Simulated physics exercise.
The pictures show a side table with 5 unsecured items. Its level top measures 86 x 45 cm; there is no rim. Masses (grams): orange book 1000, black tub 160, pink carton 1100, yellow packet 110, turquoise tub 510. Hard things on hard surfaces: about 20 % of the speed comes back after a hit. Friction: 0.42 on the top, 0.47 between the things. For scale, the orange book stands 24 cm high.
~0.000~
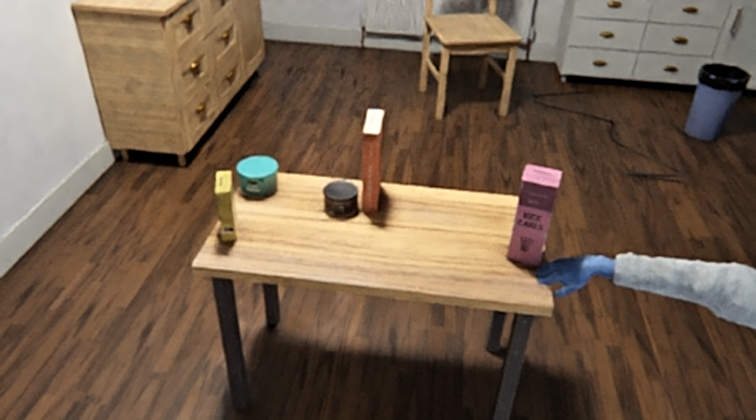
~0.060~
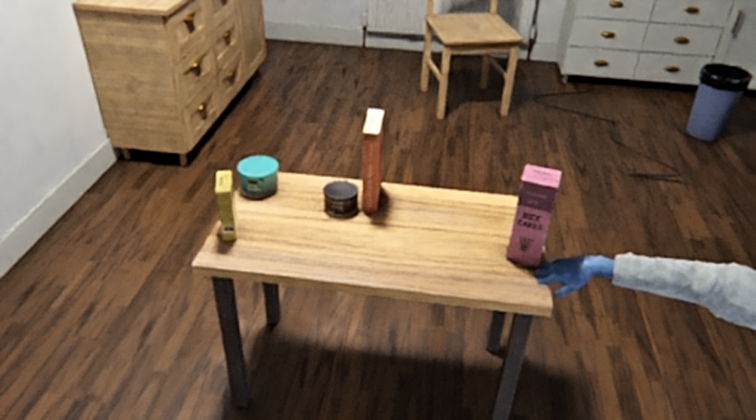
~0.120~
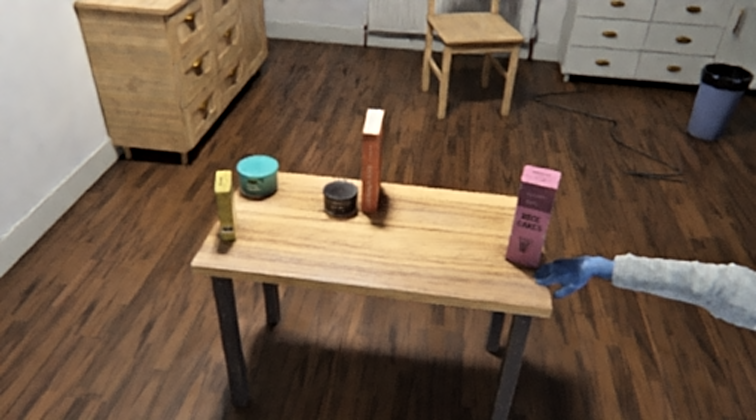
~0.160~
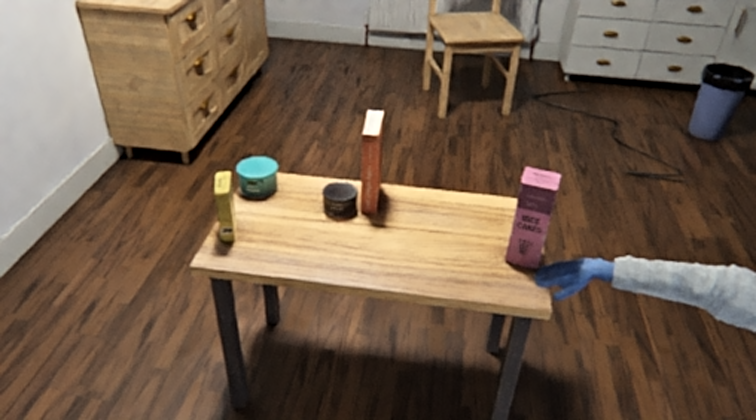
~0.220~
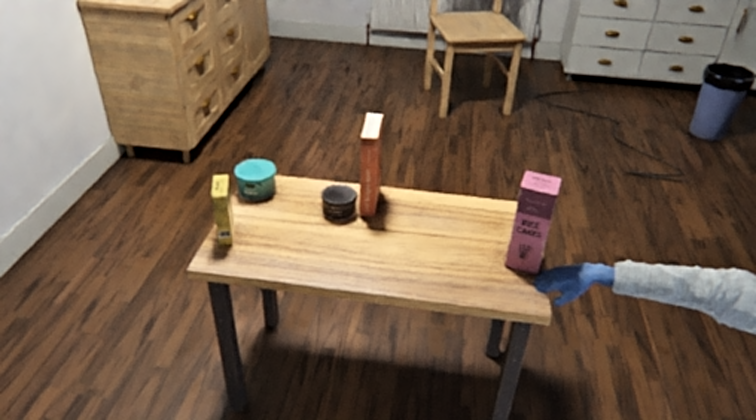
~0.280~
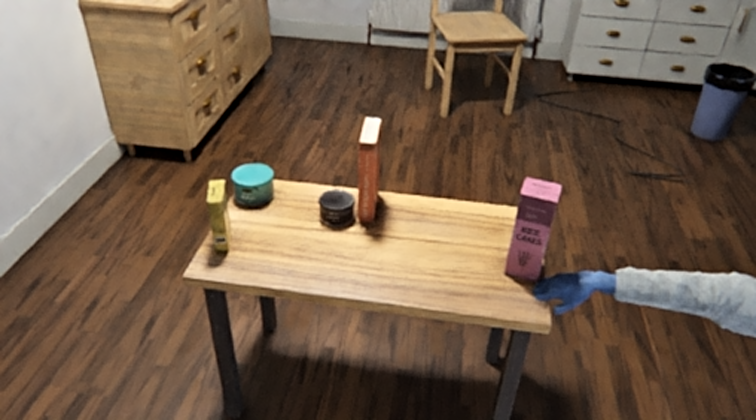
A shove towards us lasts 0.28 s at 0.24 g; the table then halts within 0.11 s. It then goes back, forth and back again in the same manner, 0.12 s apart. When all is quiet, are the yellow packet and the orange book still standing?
The yellow packet is still upright, the orange book is still upright.
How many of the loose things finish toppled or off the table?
1 of them.
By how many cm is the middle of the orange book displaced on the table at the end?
About 0 cm.
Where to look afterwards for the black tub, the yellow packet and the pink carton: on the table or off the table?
The black tub ends on the table; the yellow packet ends on the table; the pink carton finishes off the table.
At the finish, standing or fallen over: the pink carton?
The pink carton tips over.
After 0.78 s, table along by 8 cm; yellow packet moved 2 cm near (214, 225); orange book moved 2 cm near (367, 177); pink carton 48° off upright.
After 1.28 s, table along by 5 cm; pink carton now off the table.
After 1.48 s, table along by 13 cm.
After 1.88 s, table along by 3 cm; yellow packet moved 2 cm near (221, 214); orange book moved 2 cm near (370, 168); black tub moved 2 cm.
In the end (2.7 s), off the table and tipped over, pink carton; the other 4 under 5 cm from the start. At the end, from the last picture's camera, yellow packet near (228, 203), orange book near (373, 159).
